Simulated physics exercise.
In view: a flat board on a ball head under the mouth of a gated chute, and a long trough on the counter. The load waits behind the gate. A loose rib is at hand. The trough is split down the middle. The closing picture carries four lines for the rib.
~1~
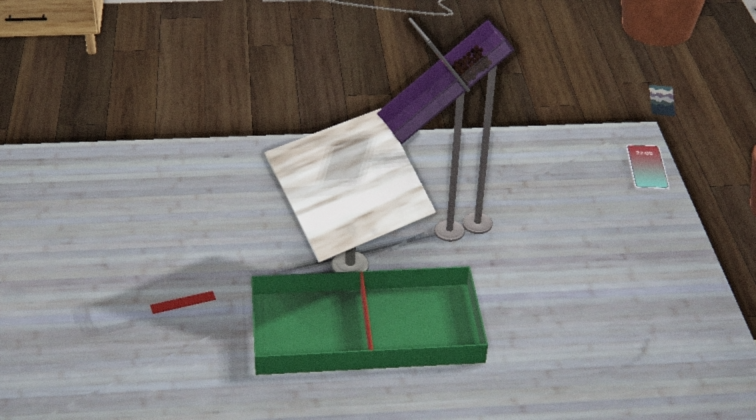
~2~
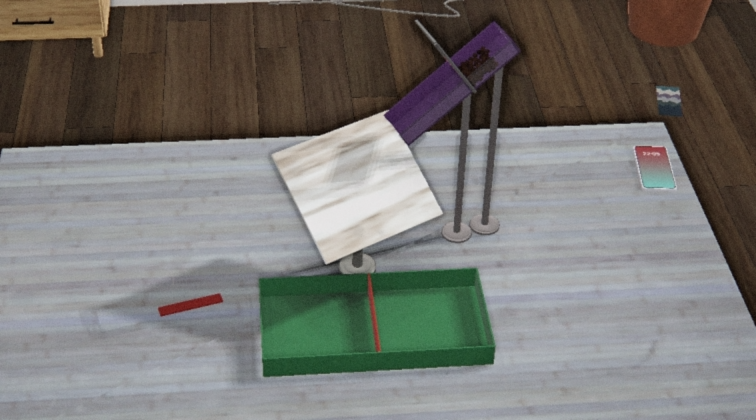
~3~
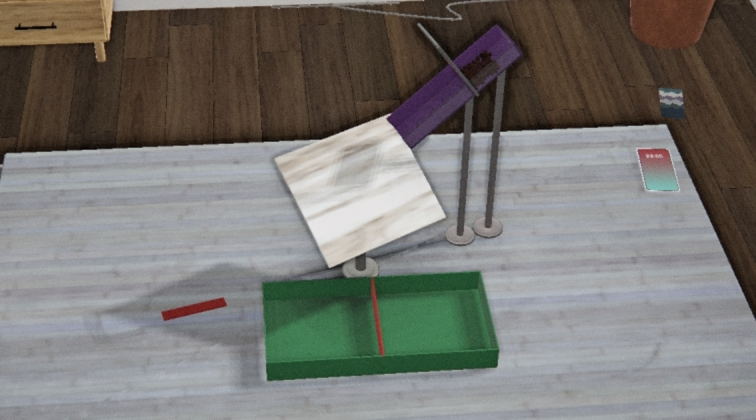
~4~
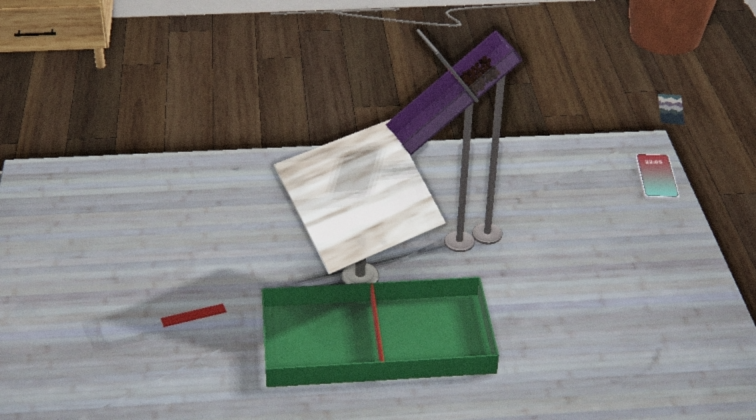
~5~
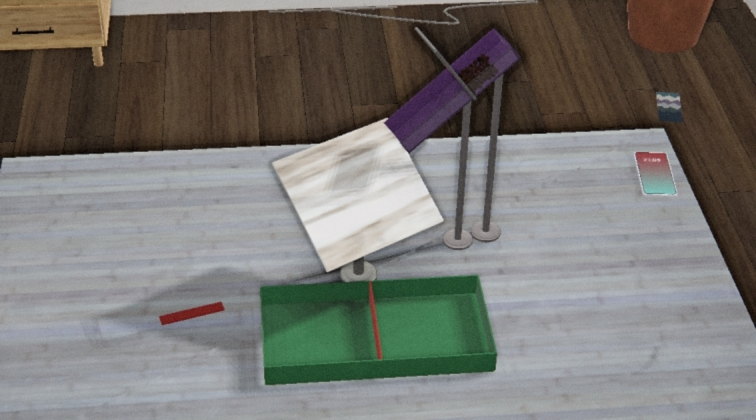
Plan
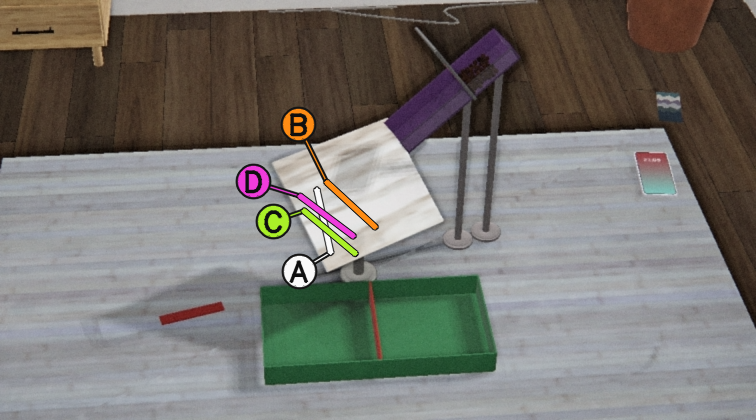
A pale wood-grained counter fills most of the view, seen from above and in front, with dark floorboards, a small wooden cabinet and a terracotta pot behind it. A tilted whitish board sits below a purple chute holding dark material, beside thin grey posts, a green trough with a red divider, and a loose red strip at left. Nothing on the counter moves; only the camera drifts slightly.
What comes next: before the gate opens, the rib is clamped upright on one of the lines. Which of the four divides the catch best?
Line A.
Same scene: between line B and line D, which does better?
D.
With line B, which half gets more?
More lands on the right.
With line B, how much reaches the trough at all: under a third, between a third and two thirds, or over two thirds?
It is over two thirds.
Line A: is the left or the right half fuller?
The left half.
On the marked copy, line A from (316, 189) to (330, 252); line B from (326, 182) to (375, 226); line C from (304, 210) to (355, 253); line D from (300, 196) to (353, 236).
If A is chosen, of what is caught, close to two thirds in the left half, close to a third in the right.
If B is chosen, of what is caught, none at all in the left half, the whole lot in the right.
If C is chosen, of what is caught, a small share in the left half, the bulk in the right.
If D is chosen, of what is caught, a small share in the left half, the bulk in the right.
